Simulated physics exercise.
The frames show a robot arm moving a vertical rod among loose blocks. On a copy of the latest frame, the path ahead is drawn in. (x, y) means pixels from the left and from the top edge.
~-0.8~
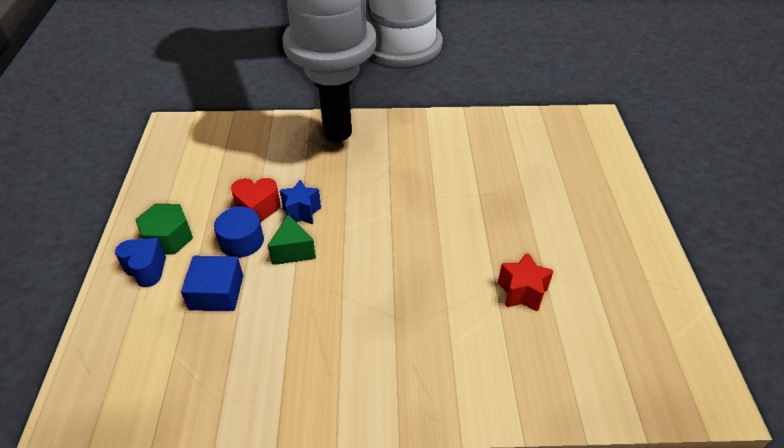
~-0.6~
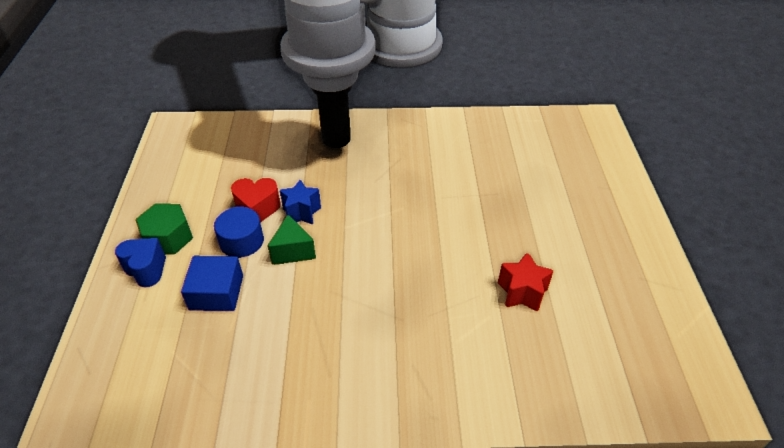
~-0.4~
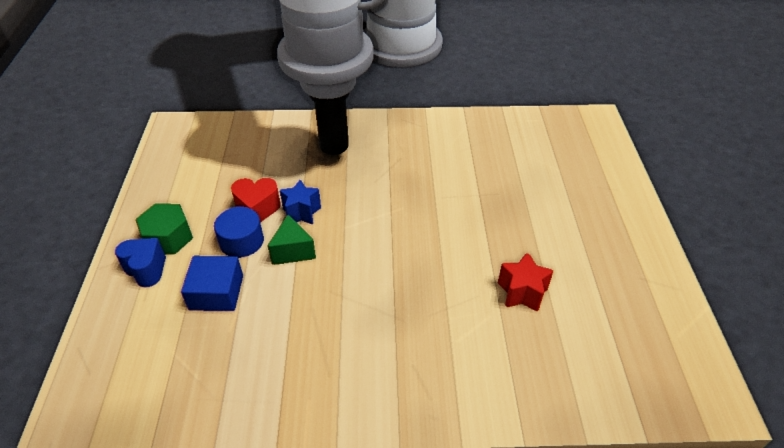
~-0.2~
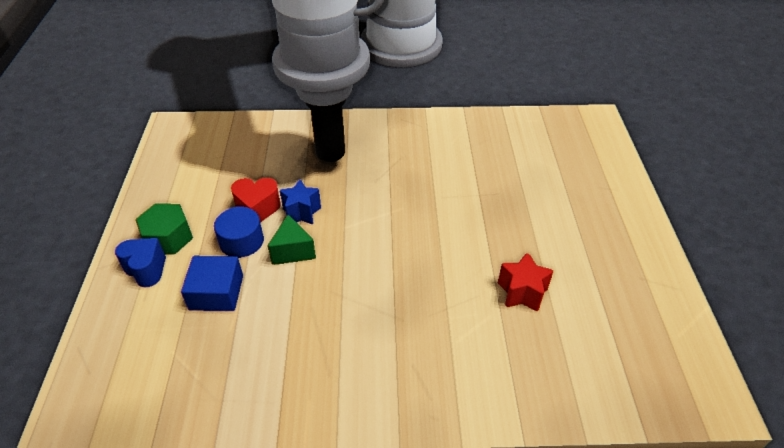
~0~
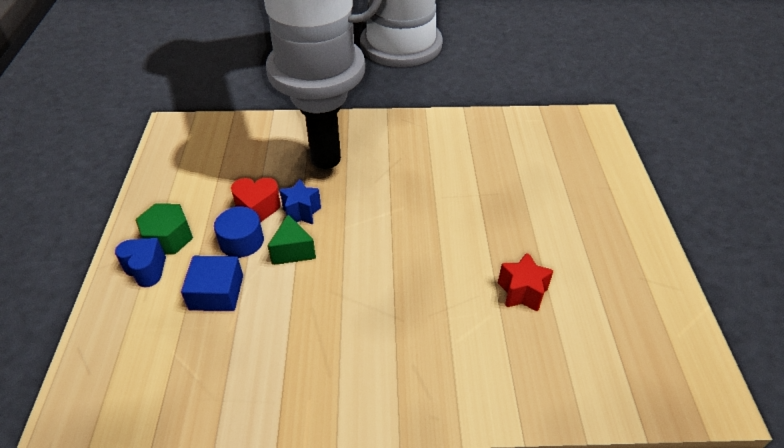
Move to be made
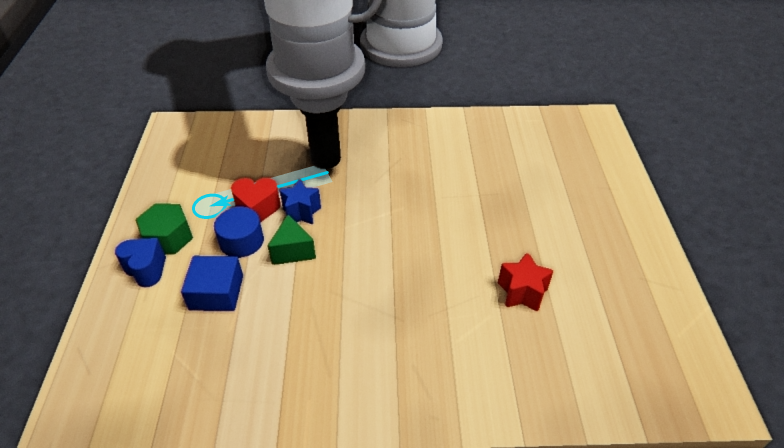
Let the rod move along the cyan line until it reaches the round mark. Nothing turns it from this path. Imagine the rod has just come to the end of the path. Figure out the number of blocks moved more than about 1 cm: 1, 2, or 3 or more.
Two get moved.
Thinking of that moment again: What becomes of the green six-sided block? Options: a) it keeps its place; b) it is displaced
My answer is option a.
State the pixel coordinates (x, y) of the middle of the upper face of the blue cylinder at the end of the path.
It will likely be found at (232, 239).
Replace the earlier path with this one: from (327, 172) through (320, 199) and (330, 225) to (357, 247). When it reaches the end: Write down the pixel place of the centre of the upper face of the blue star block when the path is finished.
Somewhere near (294, 207).
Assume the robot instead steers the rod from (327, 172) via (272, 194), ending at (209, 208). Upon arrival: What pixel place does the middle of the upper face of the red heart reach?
I'd say the red heart ends with its top centre at (203, 218).
The line goes straight from (327, 172) to (210, 206).
On the path given first. One third of the way, rod (287, 172); nothing pushed yet.
Two thirds of the way, rod (247, 183); blue cylinder (232, 232); red heart (238, 202), turned 40° anticlockwise.
At the end, rod (206, 194); green six-sided block unmoved; blue cylinder (232, 239); red heart (220, 210), turned 95° anticlockwise; blue star block unmoved.
